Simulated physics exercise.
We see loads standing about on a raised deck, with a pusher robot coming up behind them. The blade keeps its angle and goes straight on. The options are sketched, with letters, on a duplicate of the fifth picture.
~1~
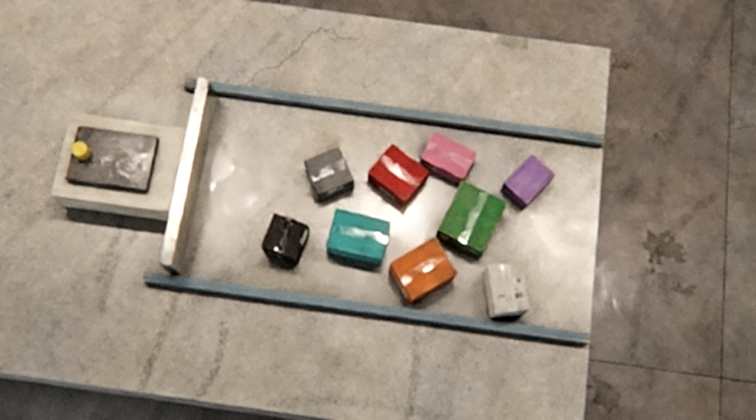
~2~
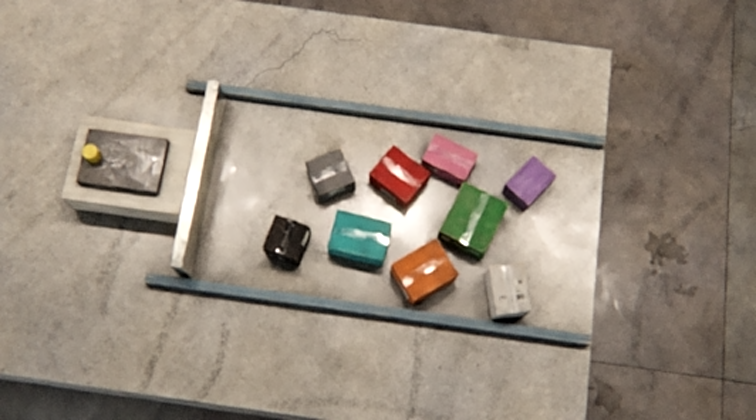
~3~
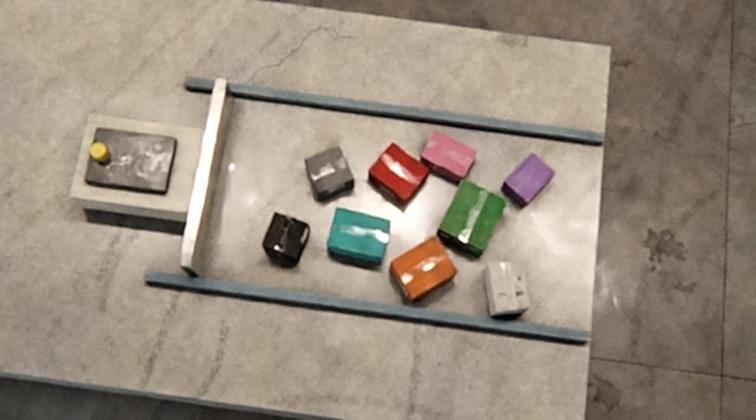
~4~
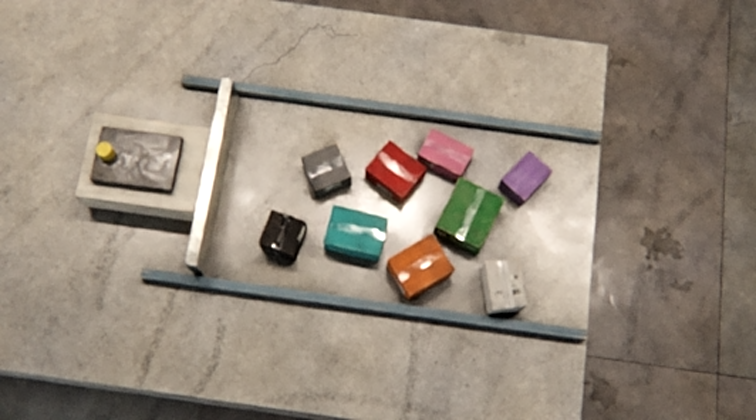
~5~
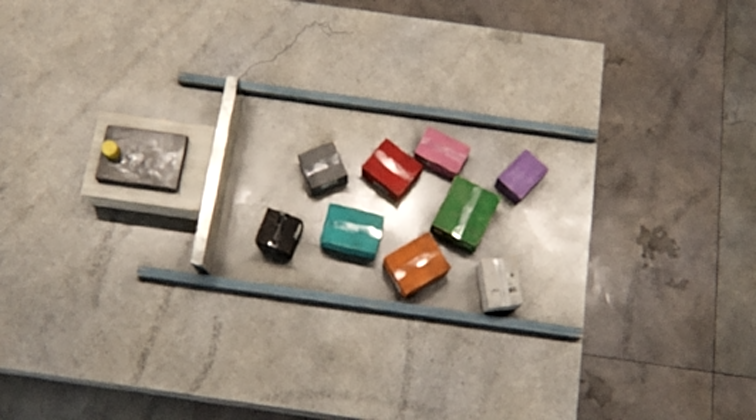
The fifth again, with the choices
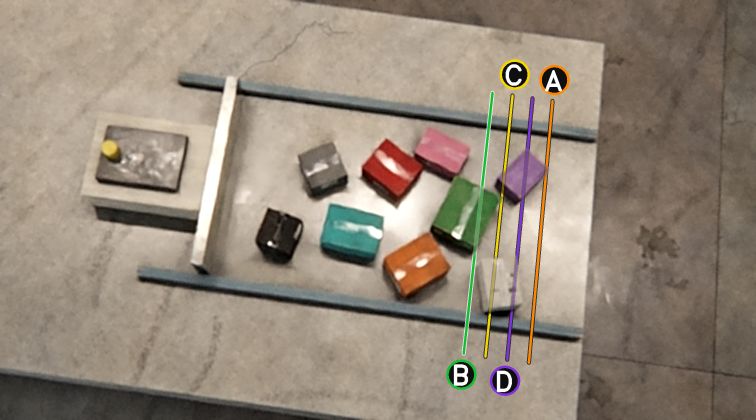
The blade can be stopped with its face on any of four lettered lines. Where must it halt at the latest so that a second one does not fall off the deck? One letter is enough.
B.
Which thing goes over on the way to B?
The green box goes over.
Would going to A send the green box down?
Yes.
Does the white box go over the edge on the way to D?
By then, yes.
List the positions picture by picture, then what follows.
Red box (398, 176); pink parcel (448, 159); orange box (422, 271), in the first frame.
Robot (129, 162); purple crate (529, 184), in the second frame.
Robot (137, 161); black parcel (286, 237), in the third frame.
Robot (143, 160); green box (468, 216), in the fourth frame.
Robot (149, 158); red box (392, 171); pink parcel (442, 154); orange box (416, 266), in the fifth frame.
On the copy, A at (541, 227); B at (479, 218); C at (500, 221); D at (520, 224).
On B. First, robot (244, 172); black parcel (329, 237); turquoise parcel (377, 229).
Then, robot (339, 185); purple crate (534, 171); green box (524, 221).
Finally, robot (413, 195); green box over the edge; white box (579, 301); one fallen.
By contrast, A drops six; C drops two; D drops two.
